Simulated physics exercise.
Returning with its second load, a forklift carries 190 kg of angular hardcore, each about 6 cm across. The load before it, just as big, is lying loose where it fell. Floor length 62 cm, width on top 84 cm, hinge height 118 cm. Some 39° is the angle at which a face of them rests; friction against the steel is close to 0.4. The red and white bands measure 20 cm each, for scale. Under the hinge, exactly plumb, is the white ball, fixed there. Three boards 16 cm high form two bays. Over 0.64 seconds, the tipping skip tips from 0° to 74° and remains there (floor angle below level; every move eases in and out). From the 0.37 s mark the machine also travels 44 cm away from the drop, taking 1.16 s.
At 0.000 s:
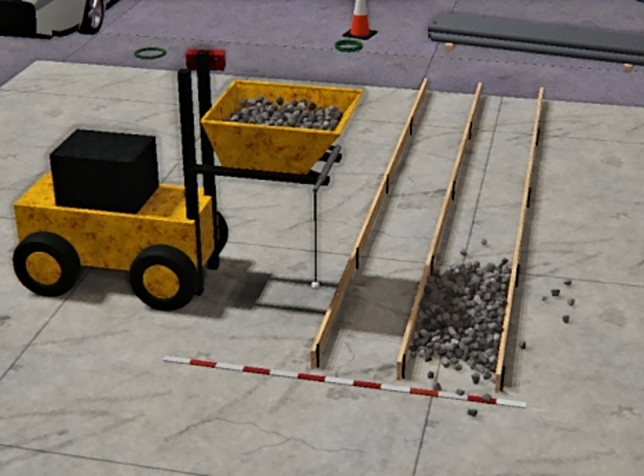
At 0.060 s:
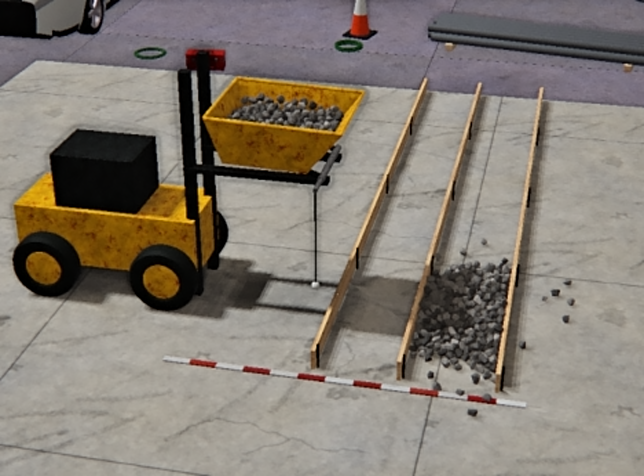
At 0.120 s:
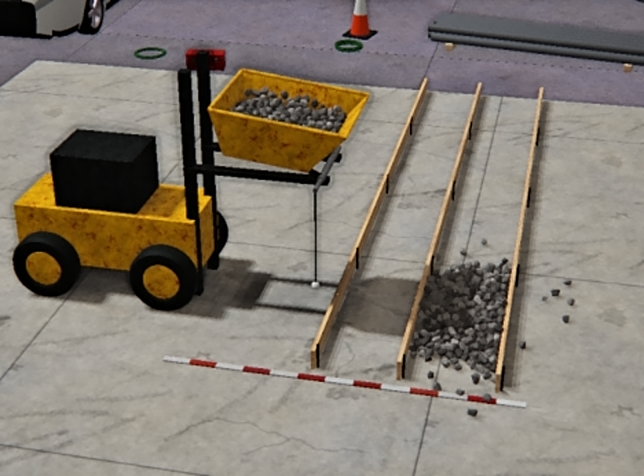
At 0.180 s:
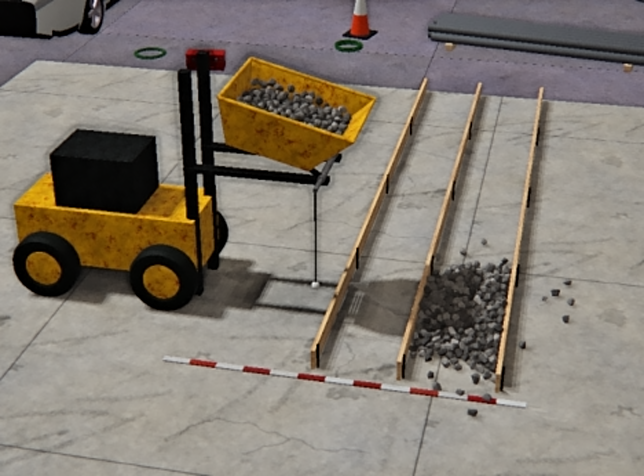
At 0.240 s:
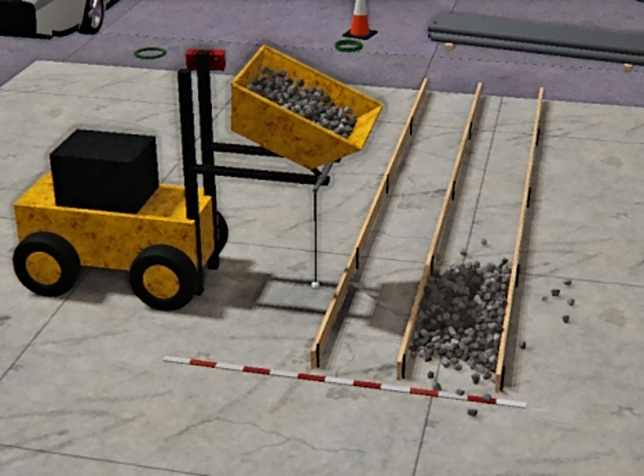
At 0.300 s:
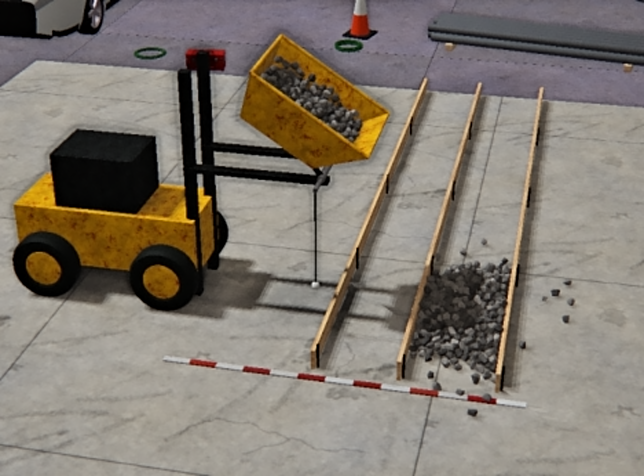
On a concrete yard, a stationary yellow forklift tilting its raised skip of grey stones rightward, beside boards and a loose stone heap.
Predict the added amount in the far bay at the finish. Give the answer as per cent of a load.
Some 52 per cent is added.
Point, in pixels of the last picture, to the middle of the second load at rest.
Middle: Approx. (426, 304) px.
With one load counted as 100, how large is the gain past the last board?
Some 5 per cent.
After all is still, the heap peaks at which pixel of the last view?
It ends up around (450, 281) in the last picture.
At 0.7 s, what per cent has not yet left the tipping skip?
Close to 85 in a hundred is still held.
After 0.5 s the floor is at 62°; in per cent of one load, 100 in the tipping skip, 99 in the far bay, 1 past the last board; the foremost stones are at (542, 308).
After 0.7 s the floor is at 74°; in per cent of one load, 86 in the tipping skip, 14 in the near bay, 99 in the far bay, 1 past the last board; the foremost stones are at (542, 308).
After 2.0 s the floor is at 74°; in per cent of one load, 6 in the tipping skip, 2 short of the bays, 36 in the near bay, 150 in the far bay, 6 past the last board; the foremost stones are at (632, 334).
After 4.3 s the floor is at 74°; in per cent of one load, 0 in the tipping skip, 1 short of the bays, 43 in the near bay, 150 in the far bay, 6 past the last board; the foremost stones are at (632, 334). Net gain in the far bay, 52.
